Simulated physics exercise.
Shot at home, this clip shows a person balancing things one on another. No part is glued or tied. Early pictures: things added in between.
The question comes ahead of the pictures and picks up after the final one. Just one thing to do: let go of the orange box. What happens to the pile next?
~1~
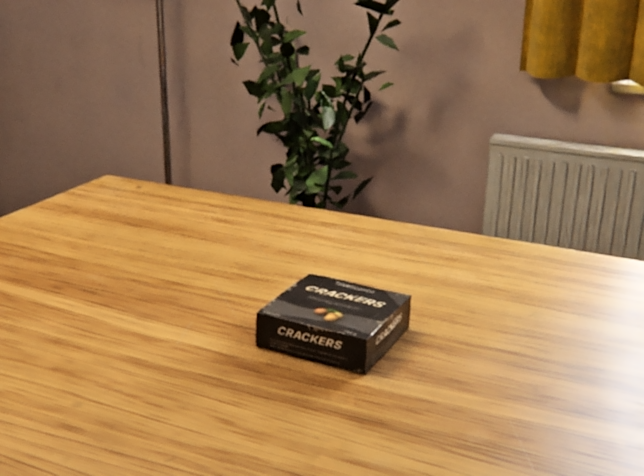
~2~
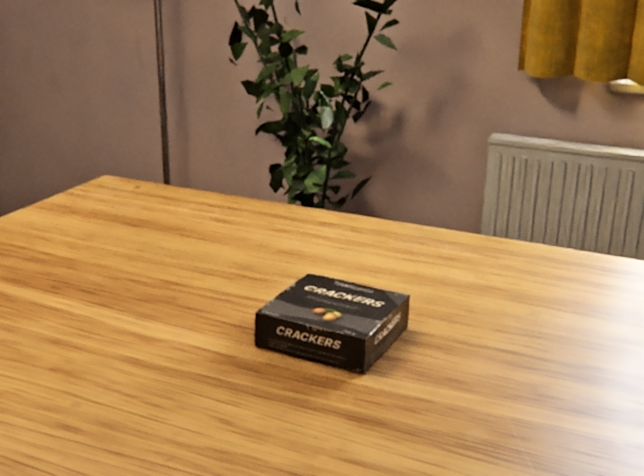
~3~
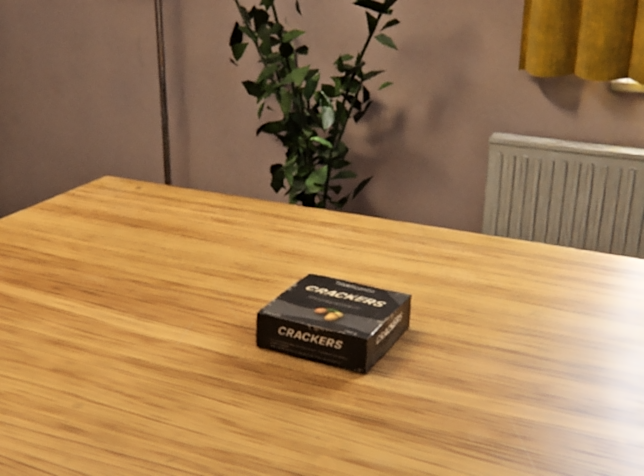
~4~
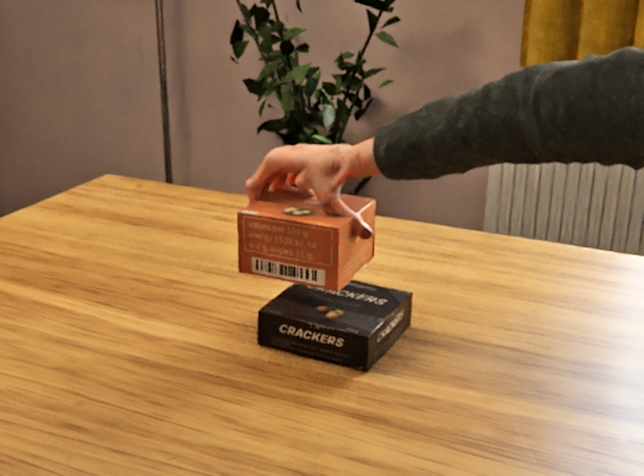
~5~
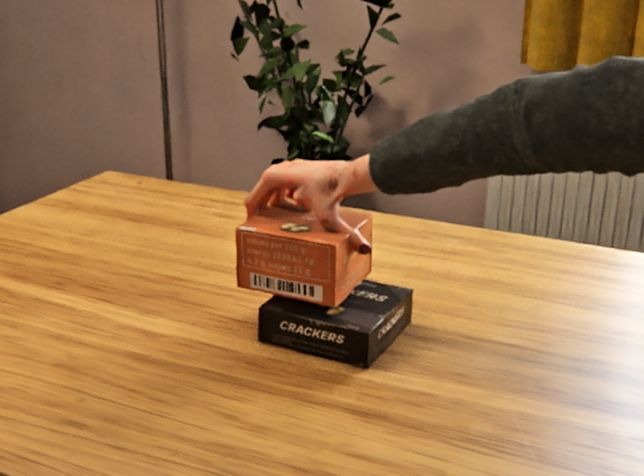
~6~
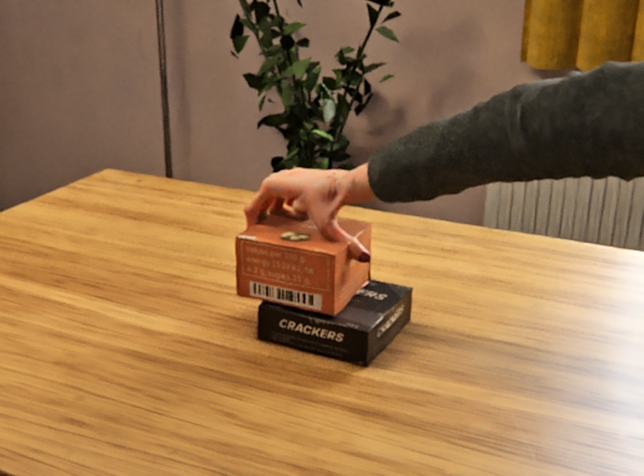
The pile stays balanced.
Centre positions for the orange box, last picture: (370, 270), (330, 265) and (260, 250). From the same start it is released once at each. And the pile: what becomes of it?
Lab note - try 1: No collapse; try 2: No collapse; try 3: Collapse.
Then, 1.00 s on from there, no change.
Then, 2.00 s on from there, orange box resting near (305, 259).
In the end, both unmoved. At the end, from the last picture's camera, orange box near (304, 259). The pile stays up.
